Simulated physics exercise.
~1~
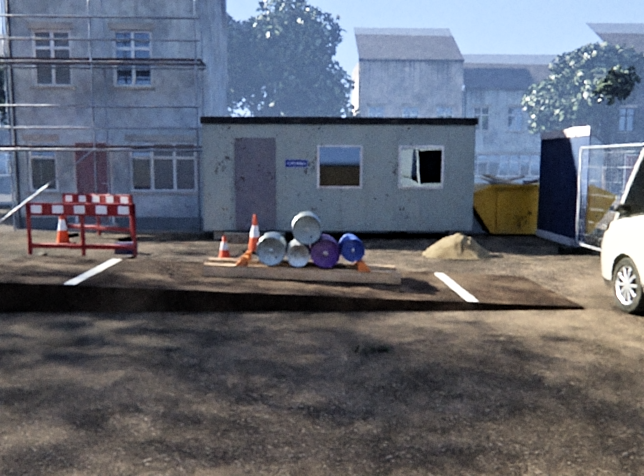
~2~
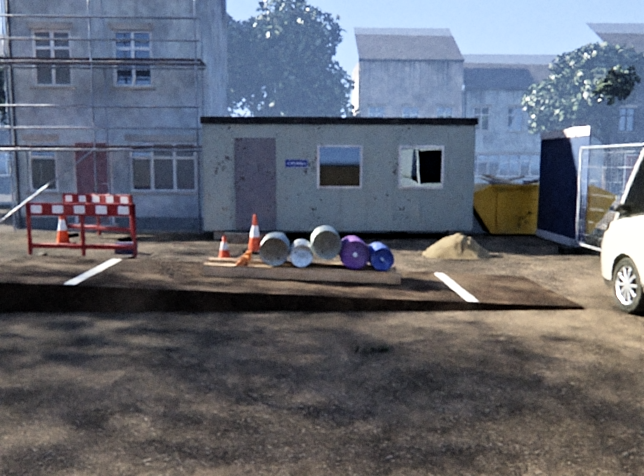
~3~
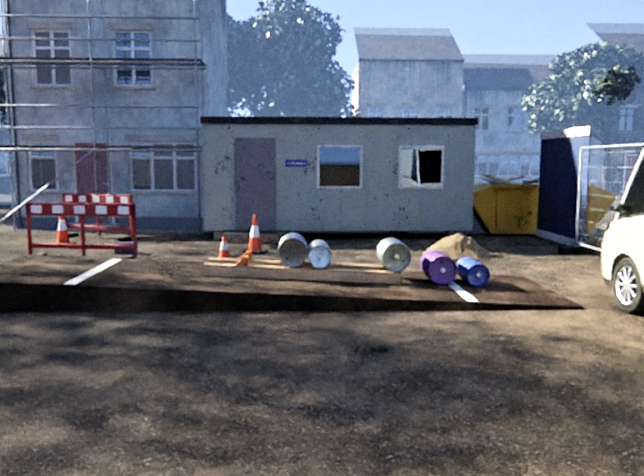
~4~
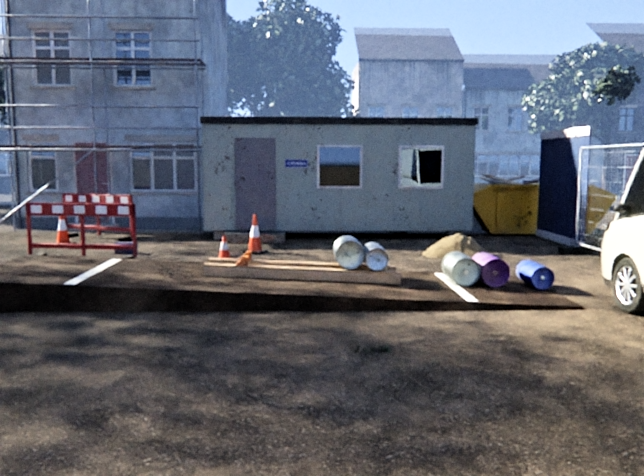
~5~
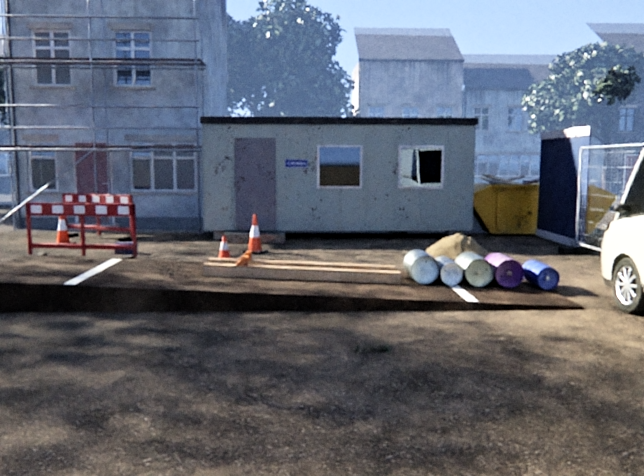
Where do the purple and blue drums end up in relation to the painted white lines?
Both the purple drum and the blue drum end up beyond the white line on the right, with the blue one farthest along.
Five drums, three pale ones with a purple and a blue, sit stacked on wooden planks in front of a grey site cabin, seen from across a yard with a red and white barrier on the left and a white car on the right. The stack collapses and the drums spread into a row, rolling right. Blue and purple leave the planks first and pass the right white line, and a greyish drum follows them over. The last two pale drums roll off after them. All five end in a close row around the line, with blue farthest right.
